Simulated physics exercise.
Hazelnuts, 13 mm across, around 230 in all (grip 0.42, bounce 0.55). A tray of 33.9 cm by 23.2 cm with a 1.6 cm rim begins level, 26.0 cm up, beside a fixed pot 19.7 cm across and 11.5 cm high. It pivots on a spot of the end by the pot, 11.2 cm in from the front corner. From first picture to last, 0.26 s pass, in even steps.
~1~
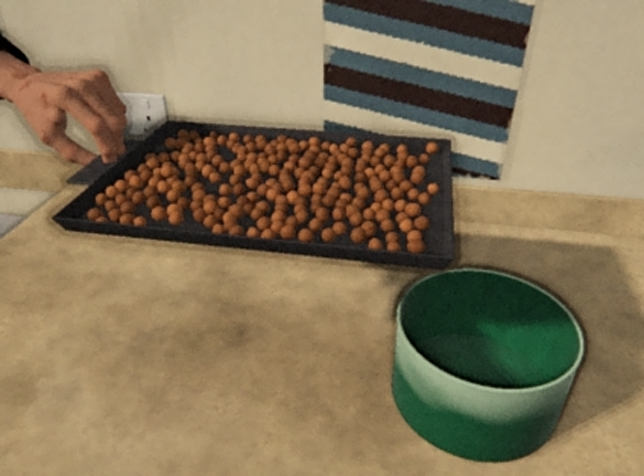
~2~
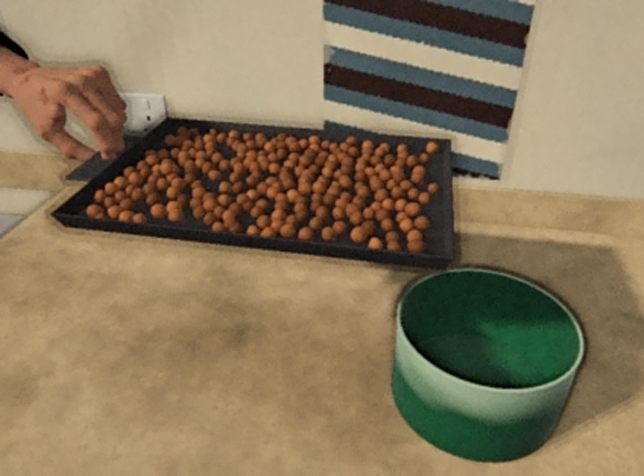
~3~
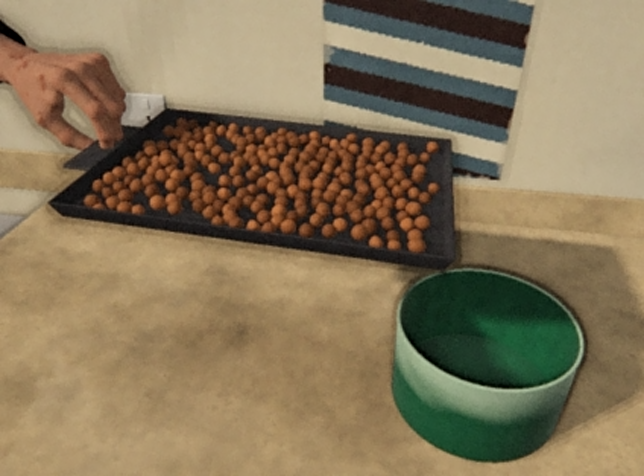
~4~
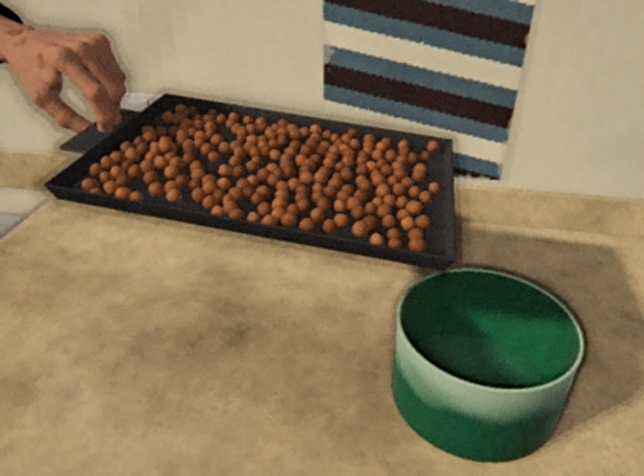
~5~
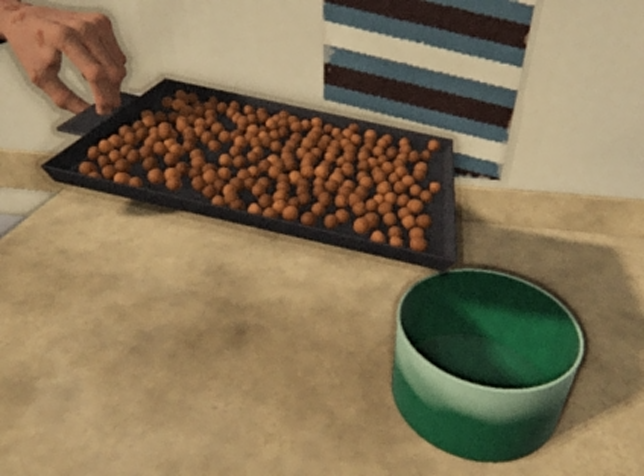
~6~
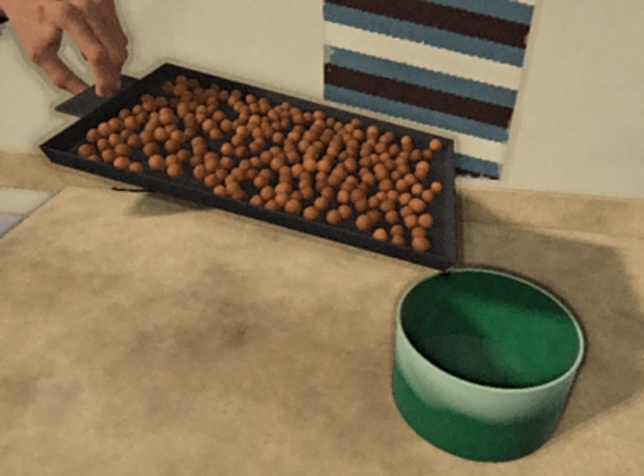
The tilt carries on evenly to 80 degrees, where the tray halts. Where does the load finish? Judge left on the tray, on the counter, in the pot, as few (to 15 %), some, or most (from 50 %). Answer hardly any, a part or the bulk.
Tray: Hardly any, counter: A part, pot: The bulk.
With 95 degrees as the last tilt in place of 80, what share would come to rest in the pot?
Then about 70 per cent.
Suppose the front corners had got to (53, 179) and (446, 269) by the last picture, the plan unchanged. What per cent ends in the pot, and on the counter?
Pot 25, counter 75.
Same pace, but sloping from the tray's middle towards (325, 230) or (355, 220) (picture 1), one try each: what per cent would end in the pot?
Some 15 and 35 per cent.
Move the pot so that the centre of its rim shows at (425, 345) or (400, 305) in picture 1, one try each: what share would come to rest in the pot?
About 60 and 25 per cent.
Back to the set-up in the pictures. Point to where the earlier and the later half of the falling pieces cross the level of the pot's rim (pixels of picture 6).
First near (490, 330), later near (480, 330).
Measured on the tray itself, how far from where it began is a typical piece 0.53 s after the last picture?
About 12 cm.
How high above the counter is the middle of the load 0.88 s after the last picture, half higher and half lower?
Roughly 26 cm.
Then, 0.53 s after the last picture, tilt 44 degrees; the tray holds 95 %, the pot 0 %.
Then, 0.88 s after the last picture, tilt 66 degrees; the tray holds 50 %, the pot 25 %.
Then, 1.33 s after the last picture, tilt 80 degrees; the tray holds 5 %, the pot 60 %.
In the end, tray 0 %, counter 30 %, pot 70 %.
